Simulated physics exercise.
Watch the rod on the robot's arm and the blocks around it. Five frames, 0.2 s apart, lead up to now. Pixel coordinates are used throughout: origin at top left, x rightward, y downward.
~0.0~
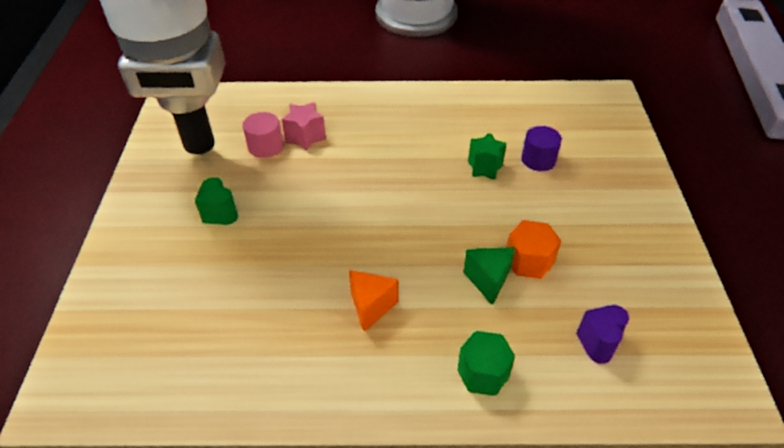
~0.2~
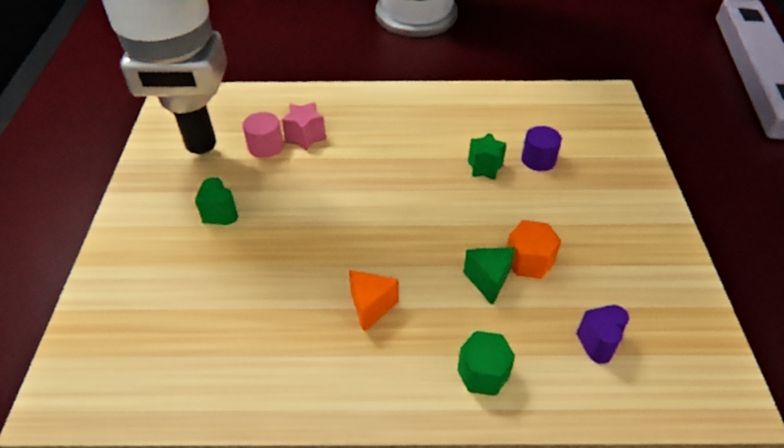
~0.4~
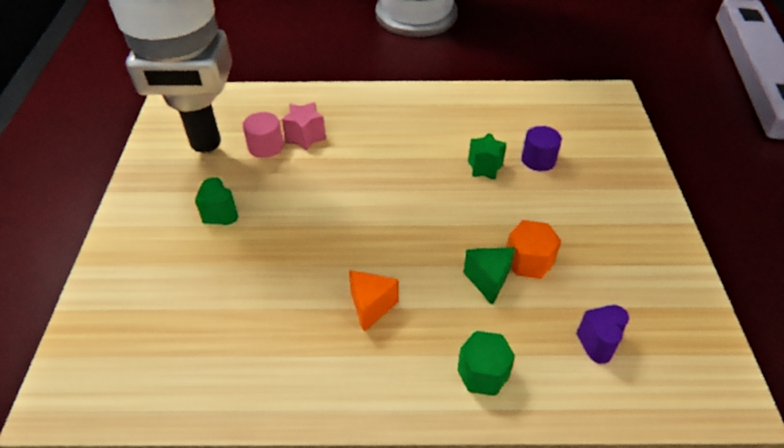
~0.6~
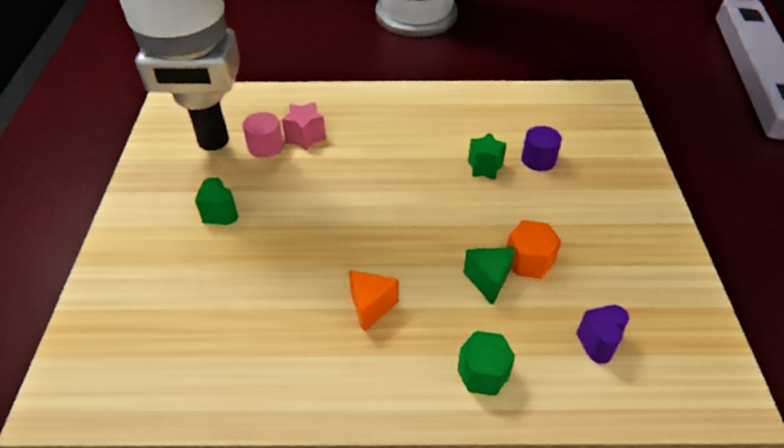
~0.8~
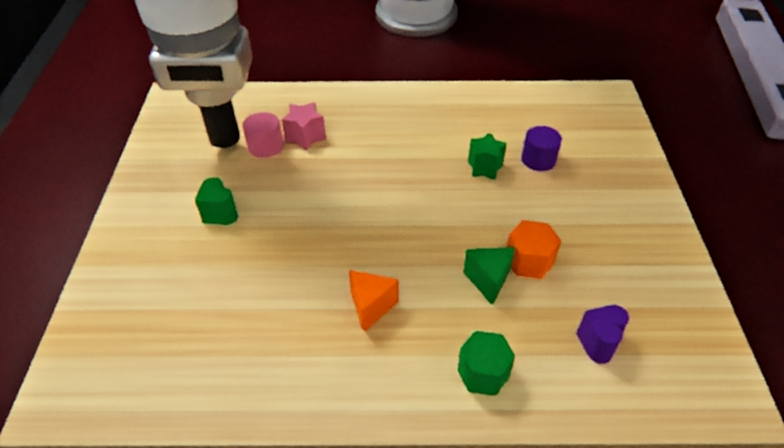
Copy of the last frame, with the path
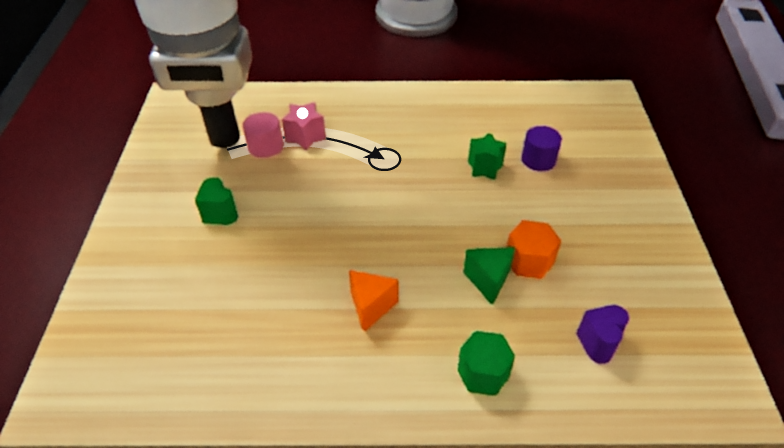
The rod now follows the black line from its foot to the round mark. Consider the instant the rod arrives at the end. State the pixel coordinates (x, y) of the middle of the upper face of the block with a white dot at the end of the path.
If I read the scene right, the answer is (378, 109).
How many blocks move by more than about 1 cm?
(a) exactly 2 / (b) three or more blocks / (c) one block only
Option a.
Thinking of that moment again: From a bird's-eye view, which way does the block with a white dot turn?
Spin direction: Counter-clockwise.
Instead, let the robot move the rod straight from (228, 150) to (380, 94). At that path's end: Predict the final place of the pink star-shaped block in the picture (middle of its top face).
The middle of its top is at (336, 113).
Path on the board, from (228, 150) through (283, 137) and (337, 141) to (385, 159); the dot is on the pink star-shaped block.
The first path, step by step. One third of the way, rod at (282, 126); pink cylinder at (309, 124); pink star-shaped block at (336, 110), turned 50° anticlockwise.
Two thirds of the way, rod at (336, 130); pink cylinder at (349, 138); pink star-shaped block at (362, 108), turned 115° anticlockwise.
At the end, rod at (384, 148); pink cylinder at (371, 159); pink star-shaped block at (378, 109), turned 155° anticlockwise.
